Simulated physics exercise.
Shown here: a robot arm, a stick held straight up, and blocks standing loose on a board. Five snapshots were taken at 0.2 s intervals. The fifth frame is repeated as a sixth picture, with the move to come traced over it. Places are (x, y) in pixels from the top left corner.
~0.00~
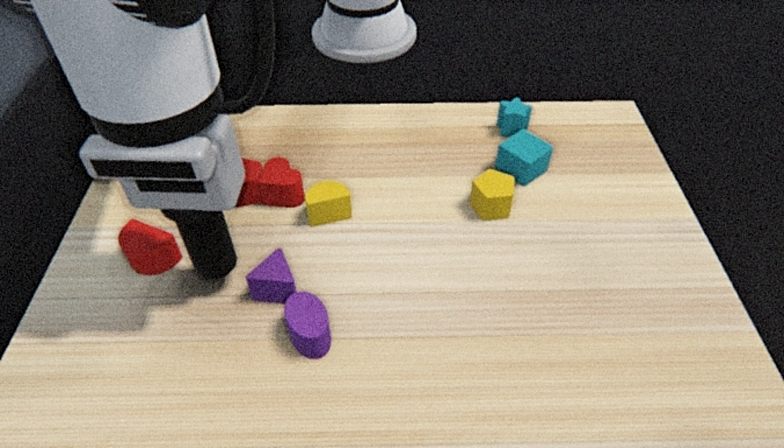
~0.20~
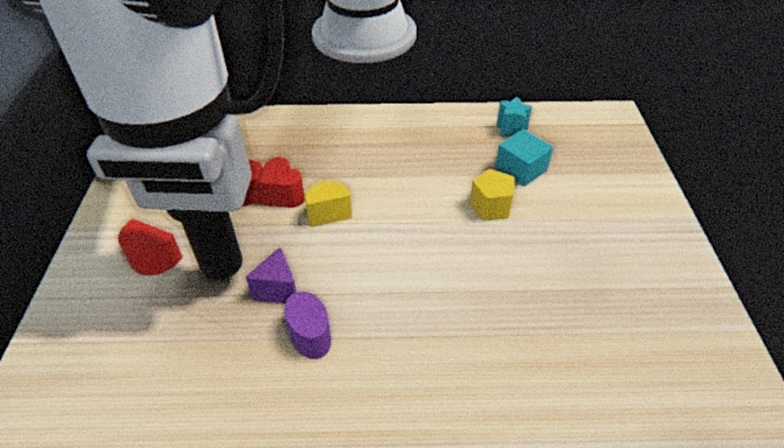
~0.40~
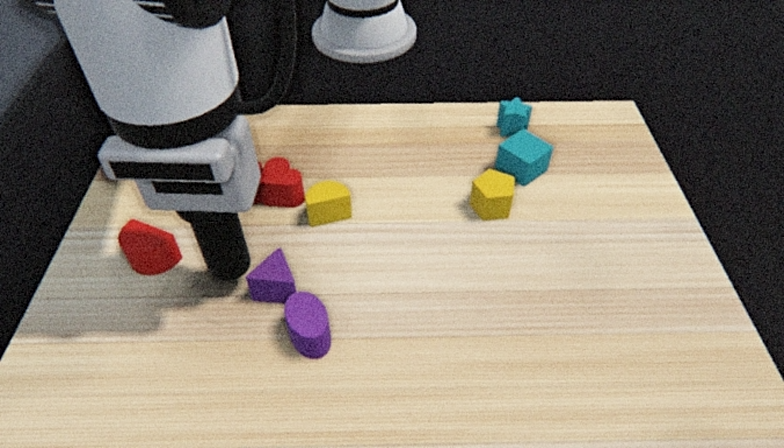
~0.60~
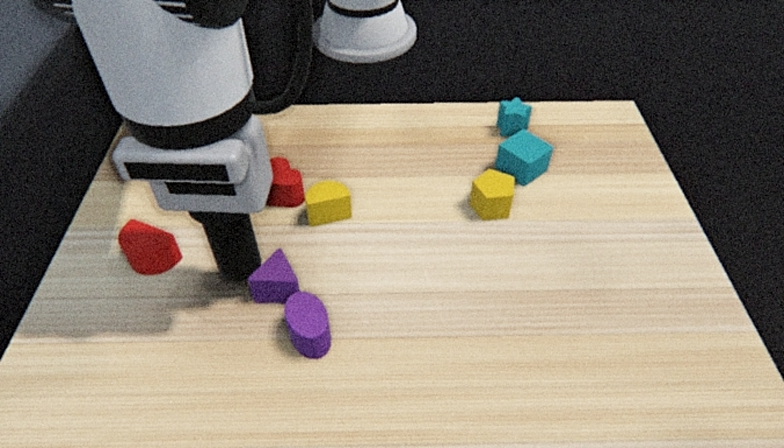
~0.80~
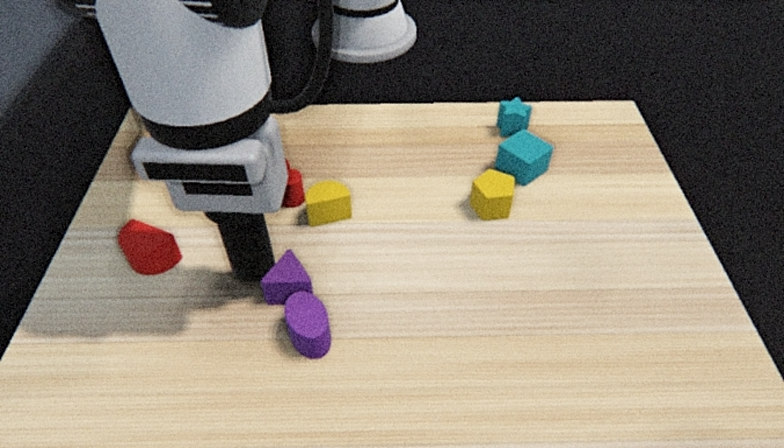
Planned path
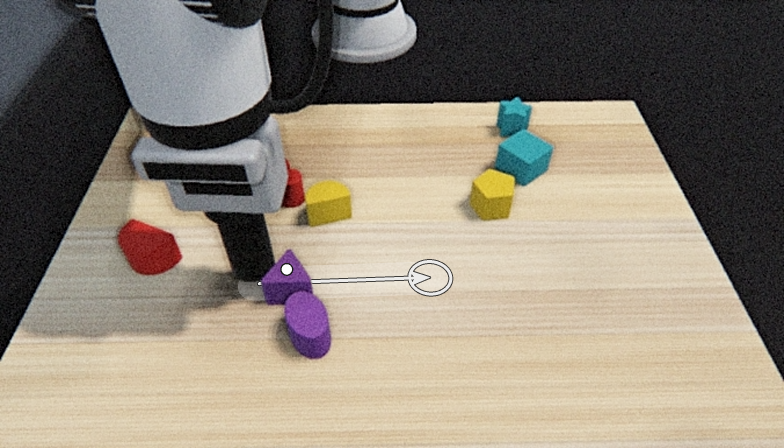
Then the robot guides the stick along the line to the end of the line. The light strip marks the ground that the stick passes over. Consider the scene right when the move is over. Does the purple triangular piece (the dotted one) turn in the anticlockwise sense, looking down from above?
No.
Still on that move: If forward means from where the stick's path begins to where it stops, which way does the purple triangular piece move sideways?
It moves over to the right.
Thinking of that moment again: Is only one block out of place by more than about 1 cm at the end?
I'd say yes.
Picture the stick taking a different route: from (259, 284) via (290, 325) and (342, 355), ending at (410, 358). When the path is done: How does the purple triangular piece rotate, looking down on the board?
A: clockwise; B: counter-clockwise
That would be B.
The line goes from (259, 284) to (430, 277); the dot is on the purple triangular piece.
What follows on the original path. One third of the way, stick at (316, 265); purple triangular piece at (346, 274), turned 15° clockwise.
Two thirds of the way, stick at (374, 263); purple triangular piece at (387, 284), turned 45° clockwise.
At the end, stick at (432, 261); purple triangular piece at (393, 285), turned 60° clockwise; purple oval block unmoved.
